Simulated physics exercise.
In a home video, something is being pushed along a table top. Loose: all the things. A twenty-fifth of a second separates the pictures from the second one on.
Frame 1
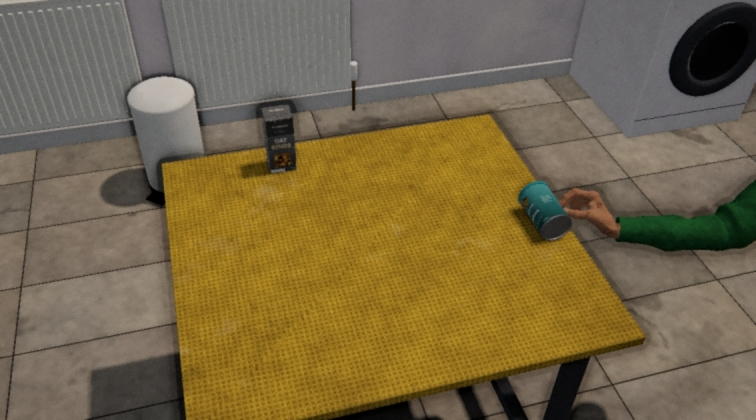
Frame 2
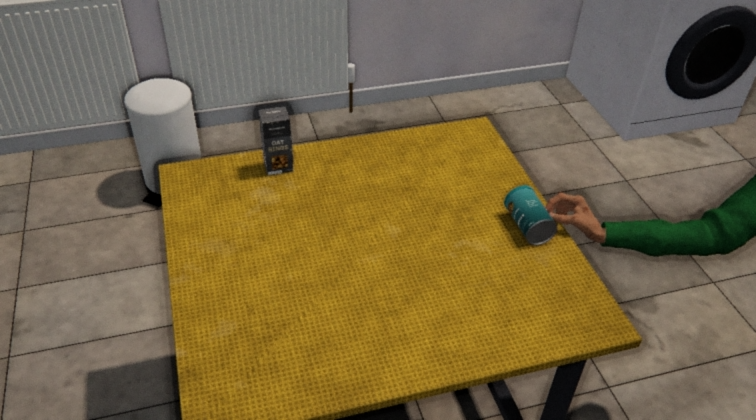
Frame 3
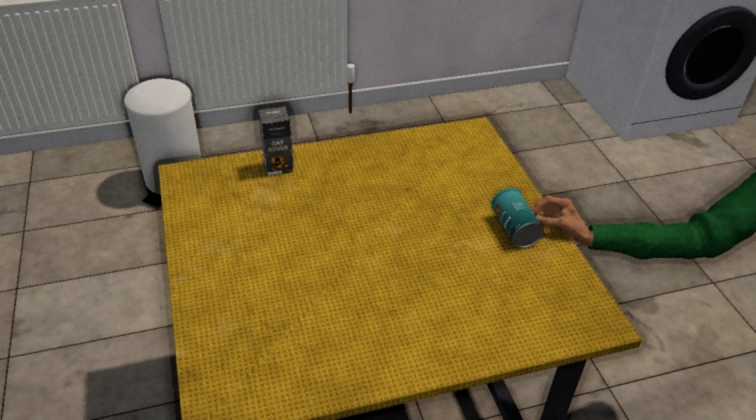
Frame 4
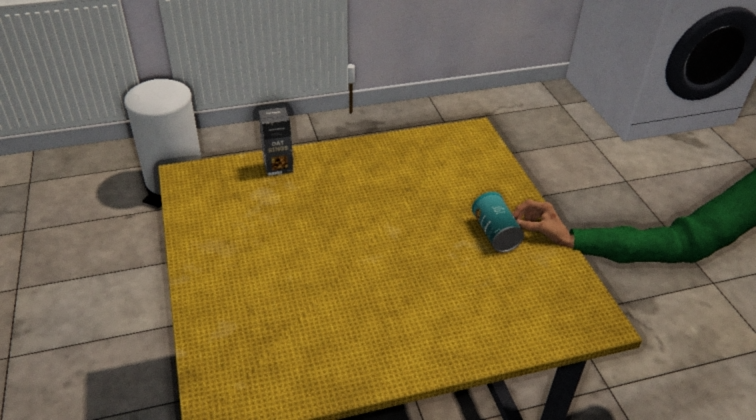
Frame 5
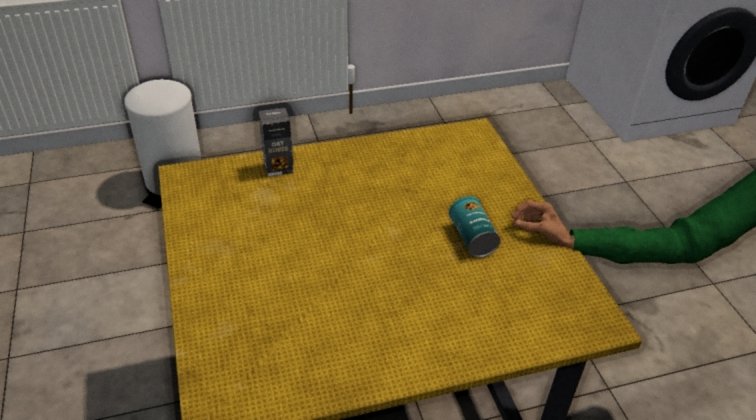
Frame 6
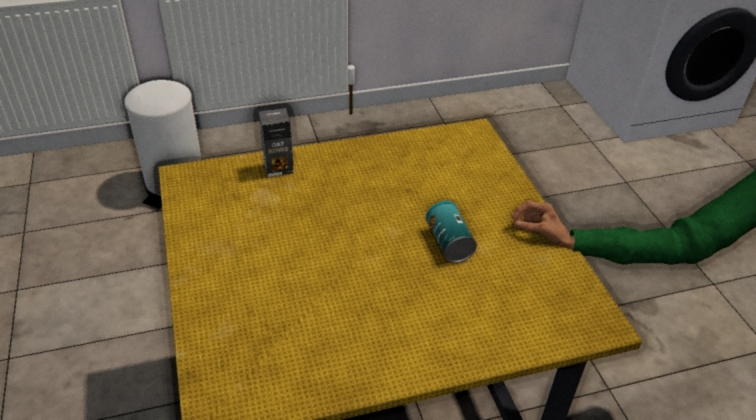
A turquoise tin lying on its side was pushed leftward across a yellow table by a green-sleeved hand, then rolled on away from the fingers while a dark box stayed near the back edge.
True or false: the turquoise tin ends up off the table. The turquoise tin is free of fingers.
True.
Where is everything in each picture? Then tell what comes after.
In the first picture, under the hand; turquoise tin (545, 210).
In the second picture, under the hand; turquoise tin (530, 215).
In the third picture, under the hand; turquoise tin (517, 218).
In the fourth picture, turquoise tin (498, 222).
In the fifth picture, turquoise tin (474, 227) moved about its own width.
In the sixth picture, turquoise tin (451, 231) moved about its own width.
Then, 0.30 s later than the last frame, turquoise tin moved well along near (272, 264).
Then, 0.70 s later than the last frame, turquoise tin now off the table.
When it is over, off the table, turquoise tin.
